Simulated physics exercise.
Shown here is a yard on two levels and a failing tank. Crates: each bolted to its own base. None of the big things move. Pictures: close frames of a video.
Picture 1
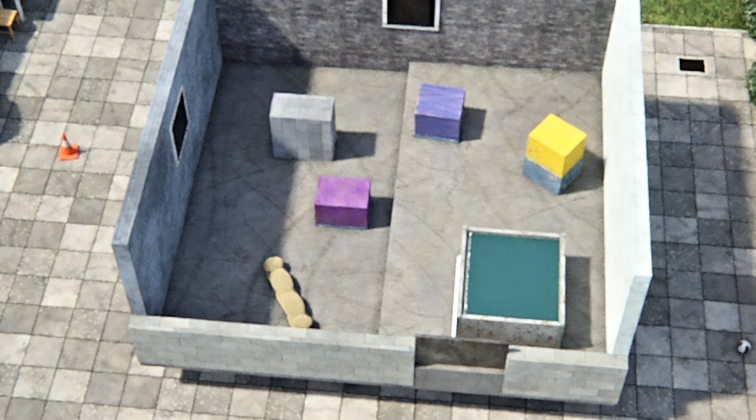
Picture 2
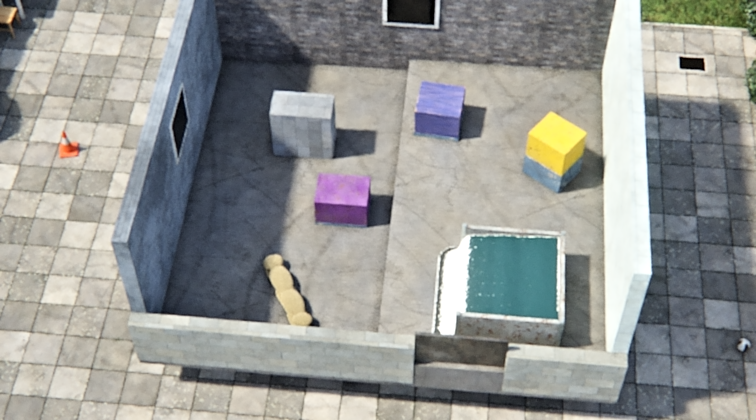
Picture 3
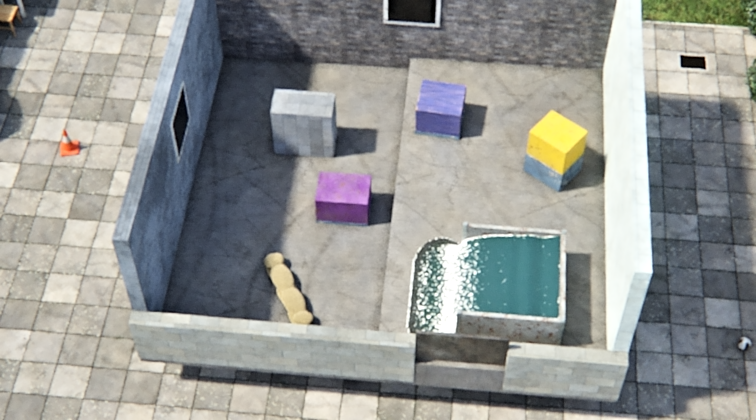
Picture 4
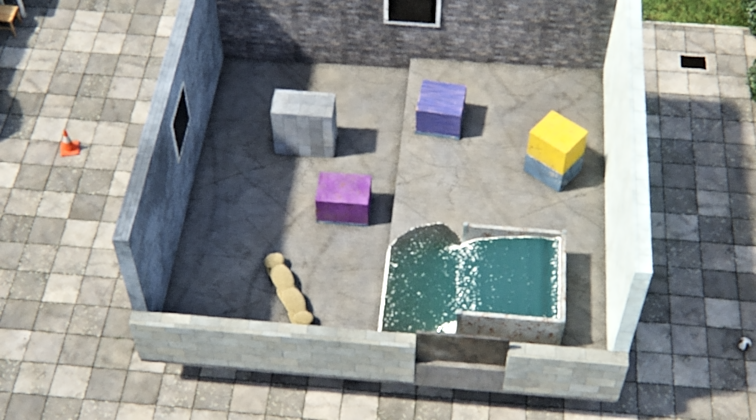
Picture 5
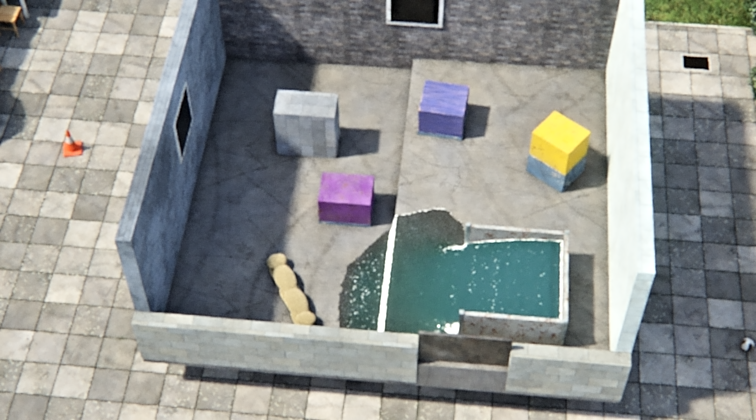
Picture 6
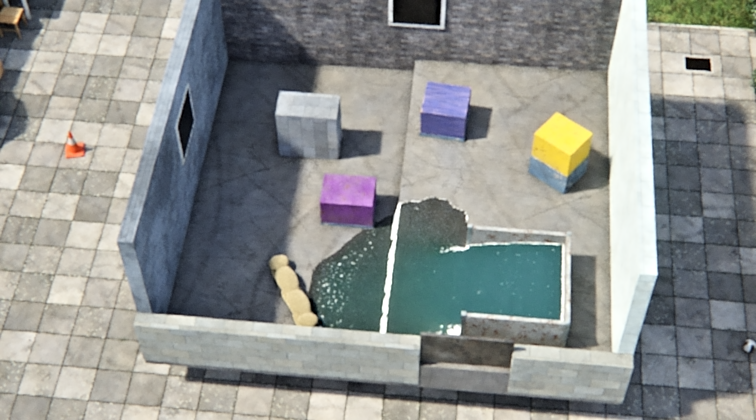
A walled, roofless paved yard on two levels is seen from high above, with paving and grass outside. A grey block, a purple box and a row of tan rounded shapes sit left, a blue-violet box and a yellow block on a blue one stand right, and an open tank of teal water sits lower right. Water bursts from the tank's left side and spreads leftward, foaming, across the floor to the tan shapes, while the view barely shifts.
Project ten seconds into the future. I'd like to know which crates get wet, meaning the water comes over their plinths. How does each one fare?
The blue crate does not get wet. The yellow crate does not get wet. The purple crate does get wet.
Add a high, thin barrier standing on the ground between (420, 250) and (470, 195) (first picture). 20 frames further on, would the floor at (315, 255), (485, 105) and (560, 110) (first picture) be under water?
The first point comes out inundated, the next unwetted, the last unwetted.
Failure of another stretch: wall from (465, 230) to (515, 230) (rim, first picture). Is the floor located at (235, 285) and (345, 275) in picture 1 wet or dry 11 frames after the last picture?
Going in the order you asked, the first is never reached and the second is never reached.
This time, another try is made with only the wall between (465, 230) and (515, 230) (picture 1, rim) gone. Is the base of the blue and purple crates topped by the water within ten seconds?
The blue one is reached; the purple one is reached.
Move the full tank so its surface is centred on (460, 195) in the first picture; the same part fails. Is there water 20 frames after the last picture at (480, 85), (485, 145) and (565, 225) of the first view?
One after the other: No water, free of water, dry.
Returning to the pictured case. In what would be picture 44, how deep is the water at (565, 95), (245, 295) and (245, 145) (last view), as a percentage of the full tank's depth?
In the order asked, some 0, 8 and 12 in a hundred.
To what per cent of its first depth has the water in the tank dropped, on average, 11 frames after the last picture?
About 22 per cent.
A moment on, water covers 30 % of the floor; the blue crate not reached, the yellow crate not reached, the purple crate water round its plinth.
Next, water covers 40 % of the floor; the blue crate not reached, the yellow crate not reached, the purple crate water round its plinth.
Then, water covers 50 % of the floor; the blue crate not reached, the yellow crate not reached, the purple crate water round its plinth.
Later, water covers 60 % of the floor; the blue crate not reached, the yellow crate not reached, the purple crate water round its plinth.
In the end, water covers 55 % of the floor; the blue crate stayed above the water, the yellow crate stayed above the water, the purple crate was topped.
